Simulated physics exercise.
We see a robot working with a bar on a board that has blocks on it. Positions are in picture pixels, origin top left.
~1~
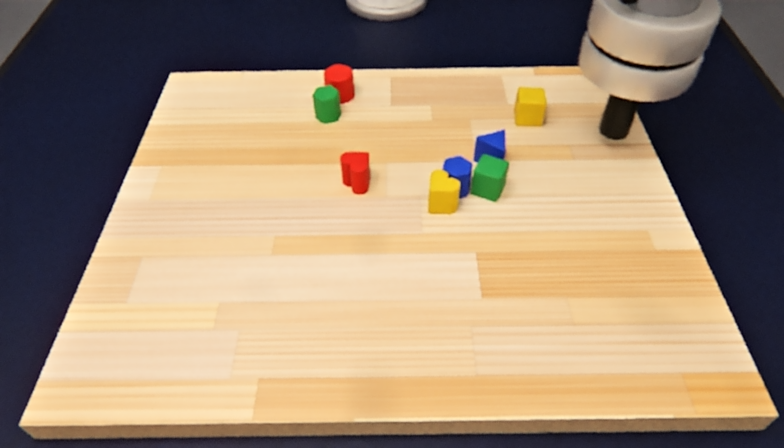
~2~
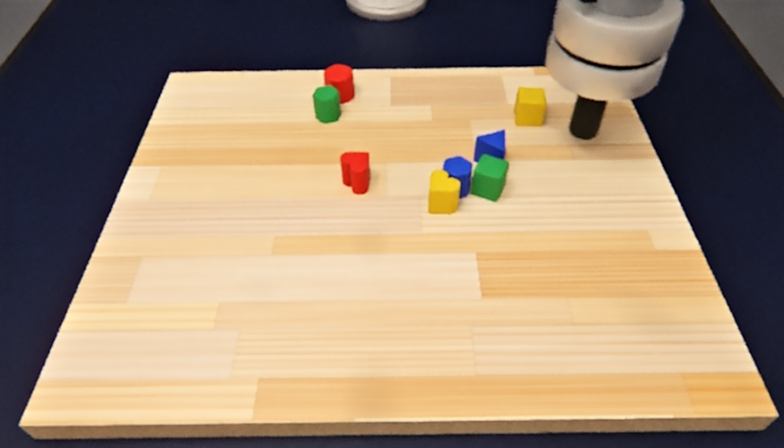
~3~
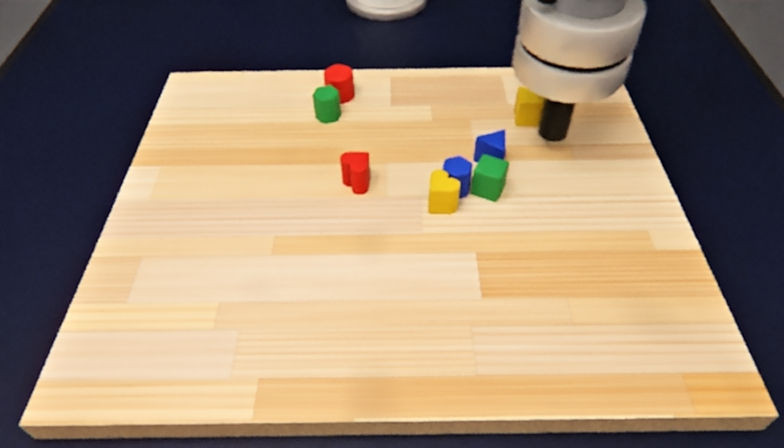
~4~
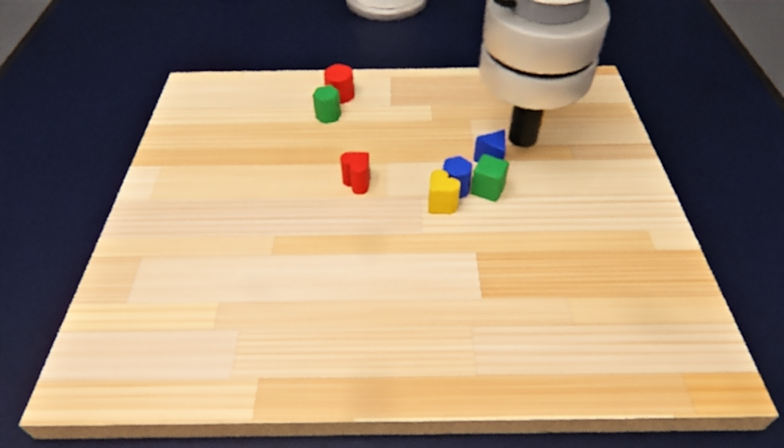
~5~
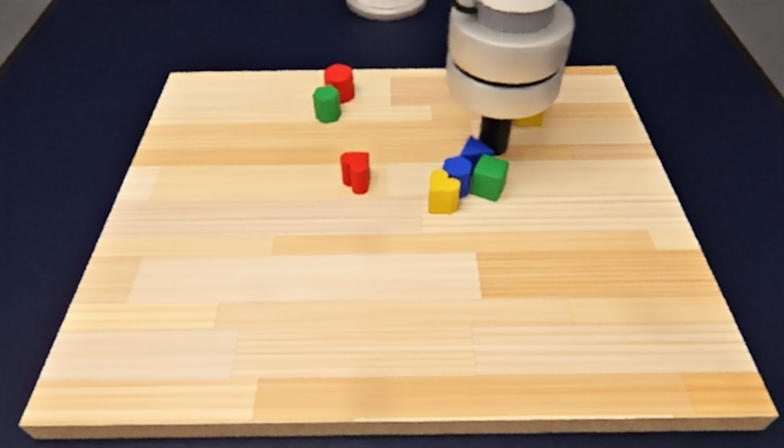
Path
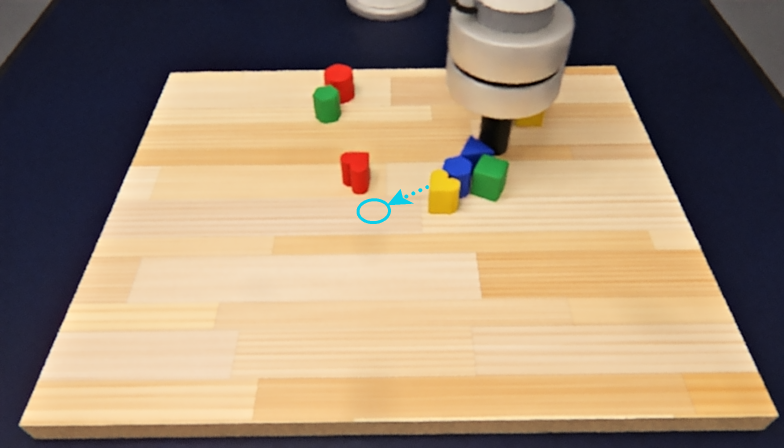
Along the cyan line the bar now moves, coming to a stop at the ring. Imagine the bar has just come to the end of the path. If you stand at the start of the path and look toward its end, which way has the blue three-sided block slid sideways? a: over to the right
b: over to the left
Choice a: Over to the right.
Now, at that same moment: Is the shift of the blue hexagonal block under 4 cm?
In short: No.
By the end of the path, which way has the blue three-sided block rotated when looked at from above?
From above, the turn goes clockwise.
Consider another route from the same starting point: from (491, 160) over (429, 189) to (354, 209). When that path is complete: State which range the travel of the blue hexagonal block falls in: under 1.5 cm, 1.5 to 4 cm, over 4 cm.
The distance will be above 4 cm.
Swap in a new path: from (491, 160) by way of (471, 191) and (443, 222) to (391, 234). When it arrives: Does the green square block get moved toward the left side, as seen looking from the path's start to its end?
Answer: Yes.
The line goes from (491, 160) directly to (374, 211).
What follows on the original path. One third of the way, bar at (453, 163); yellow heart at (438, 195), turned 50° anticlockwise; blue hexagonal block at (432, 175), turned 55° anticlockwise; blue three-sided block at (429, 157), turned 15° clockwise; green square block at (489, 168), turned 20° anticlockwise.
Two thirds of the way, bar at (414, 180); yellow heart at (437, 199), turned 85° anticlockwise; blue hexagonal block at (405, 191); blue three-sided block at (388, 166), turned 45° clockwise; green square block at (489, 168), turned 20° anticlockwise.
At the end, bar at (373, 198); yellow heart at (437, 199), turned 85° anticlockwise; blue hexagonal block at (392, 205), turned 195° anticlockwise; blue three-sided block at (351, 176), turned 85° clockwise; green square block at (489, 168), turned 20° anticlockwise.
